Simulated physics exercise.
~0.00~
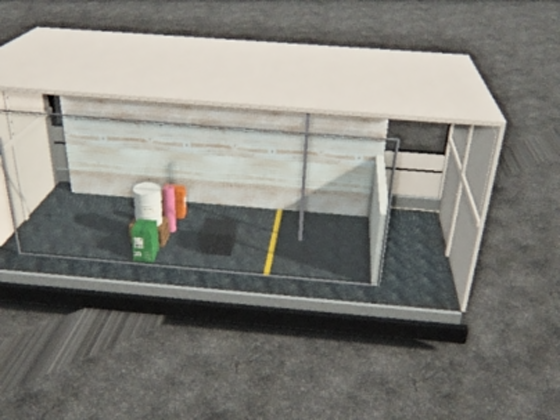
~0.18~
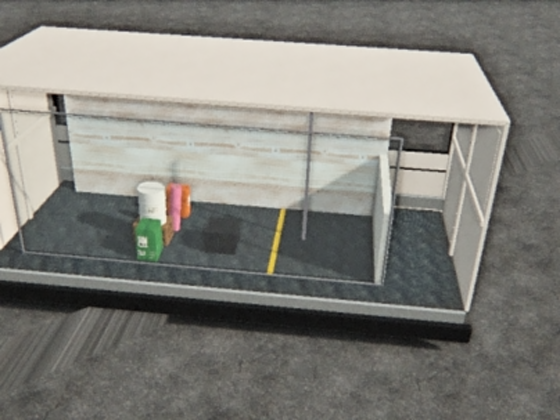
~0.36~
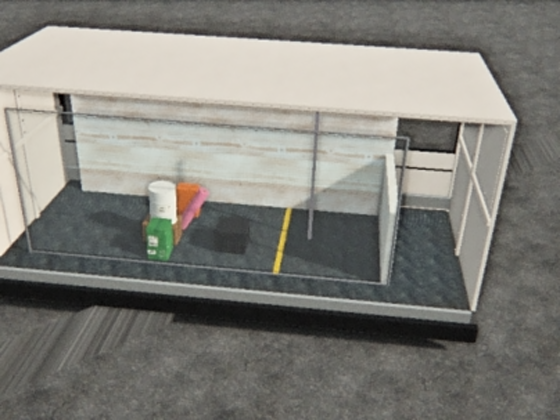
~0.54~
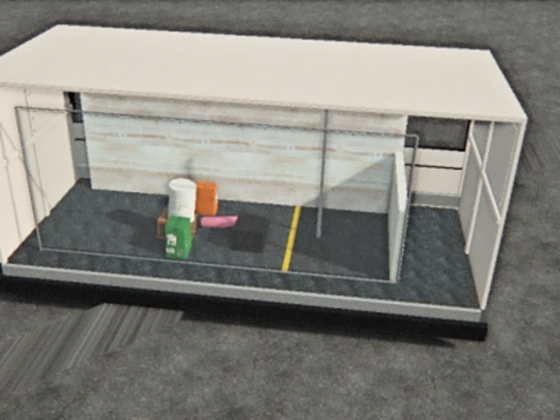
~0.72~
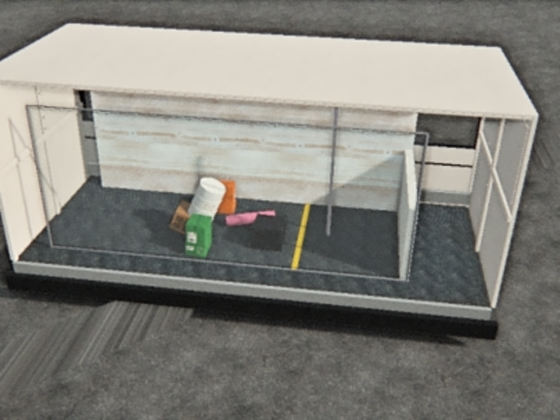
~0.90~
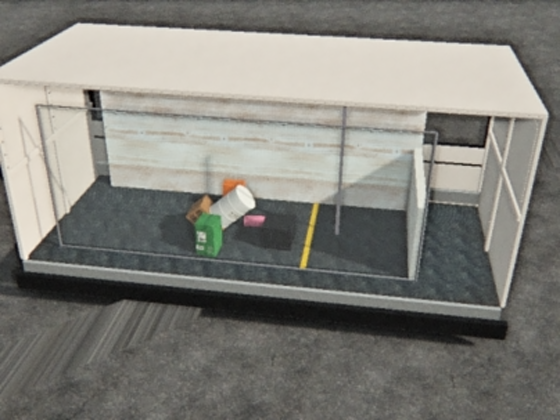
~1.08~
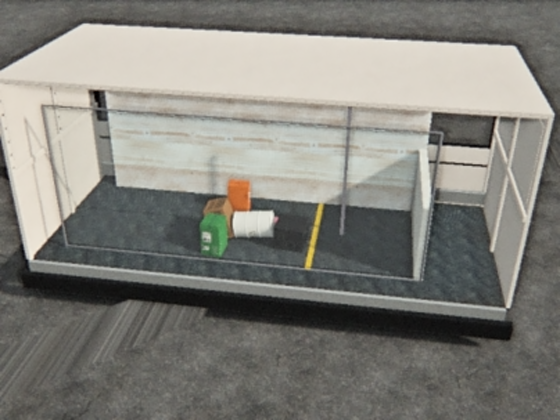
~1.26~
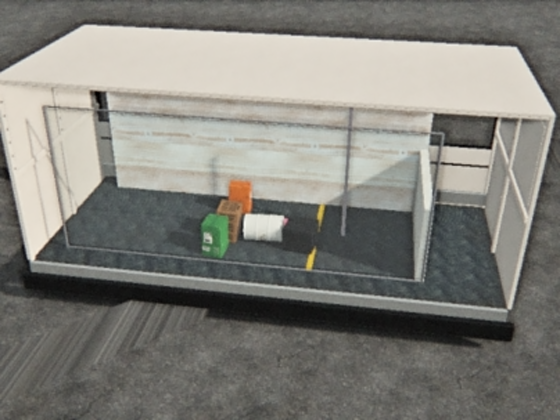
In this clip, packs, crates, a white drum and a pink roll stand in an open-fronted bay marked with a yellow line. The pink roll tips over, then the drum topples right and ends on its side near the line, while the green pack stays upright.
